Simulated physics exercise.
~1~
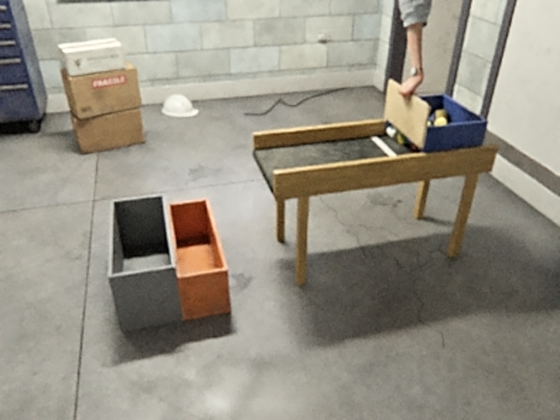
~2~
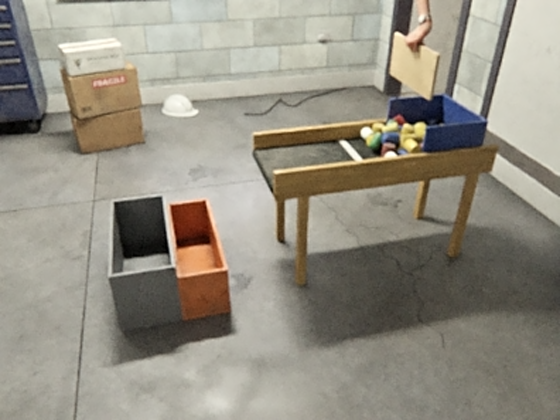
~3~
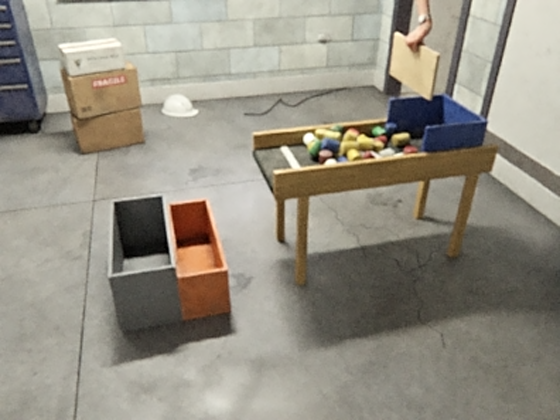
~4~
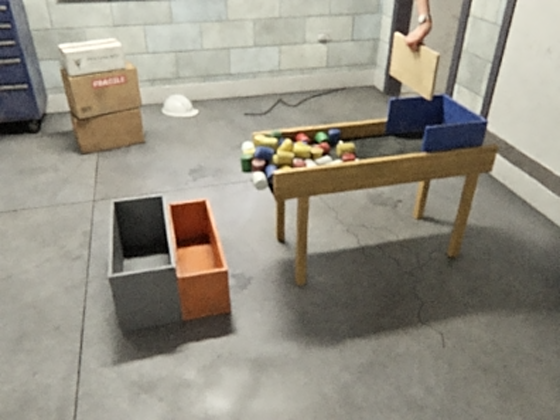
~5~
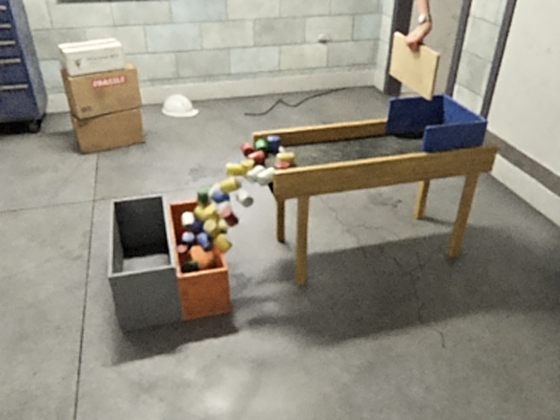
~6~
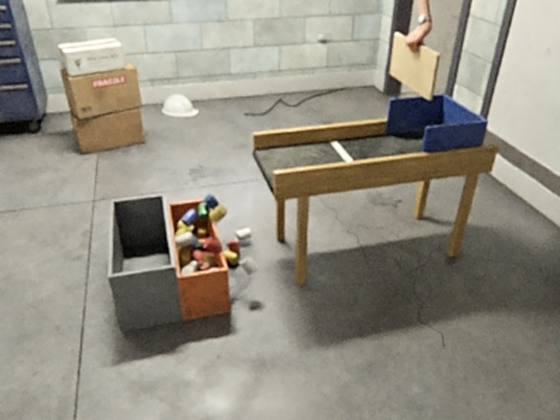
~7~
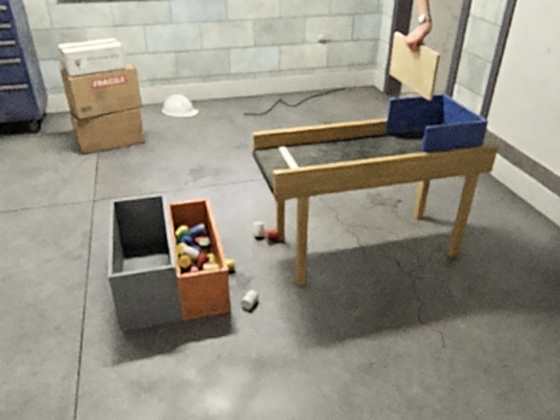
Colourful jars ride left off the belt, mostly landing in the orange bin, some on the floor.
